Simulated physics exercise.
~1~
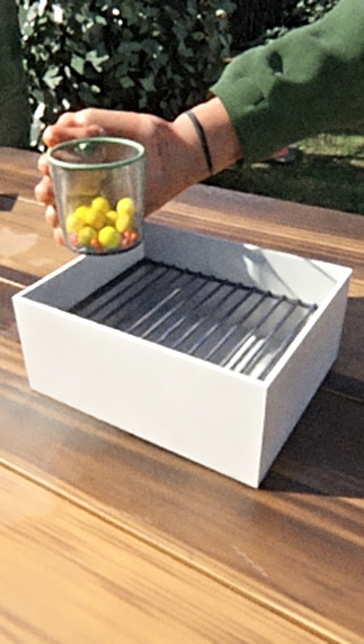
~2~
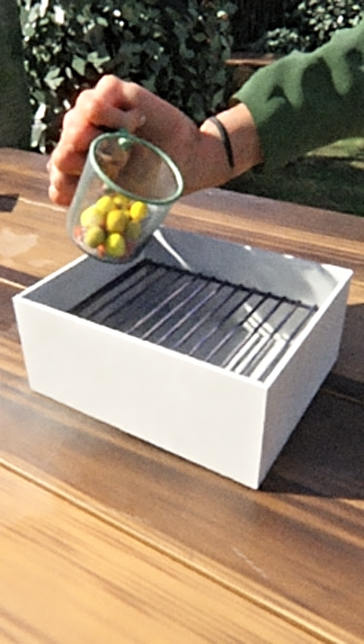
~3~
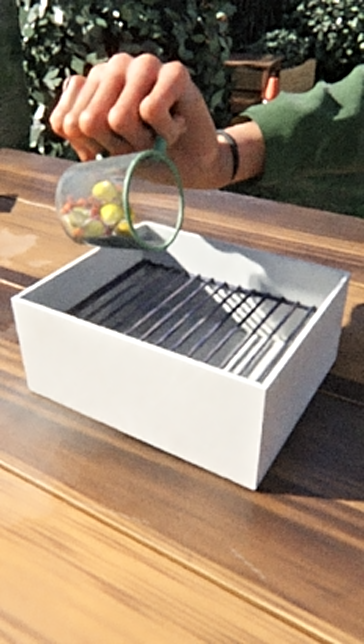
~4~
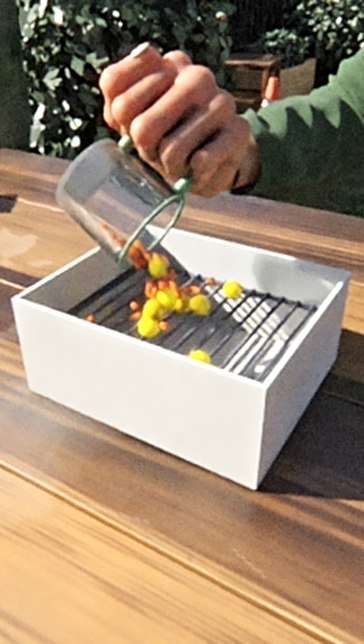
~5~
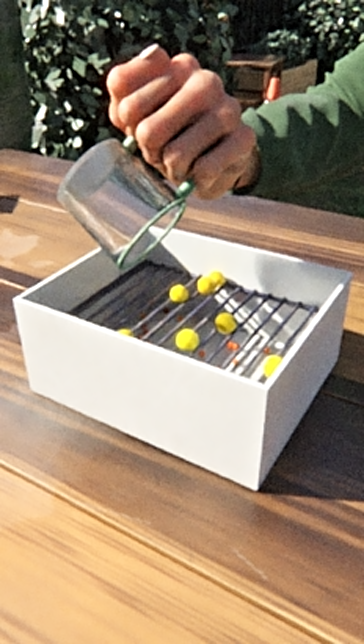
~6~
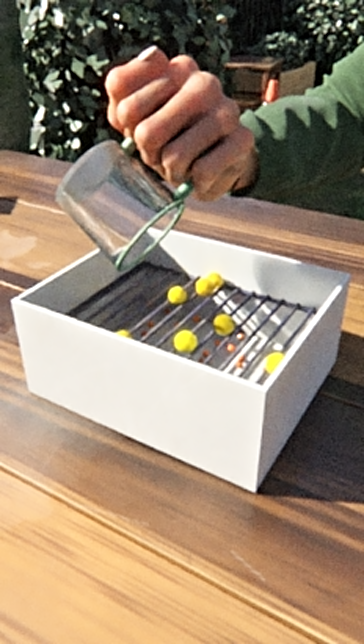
A hand tipped a clear cup of yellow and orange pieces over a white box with a wire rack, pouring them all out. The larger yellow balls stayed on top of the wires, while the small orange ones dropped through underneath.
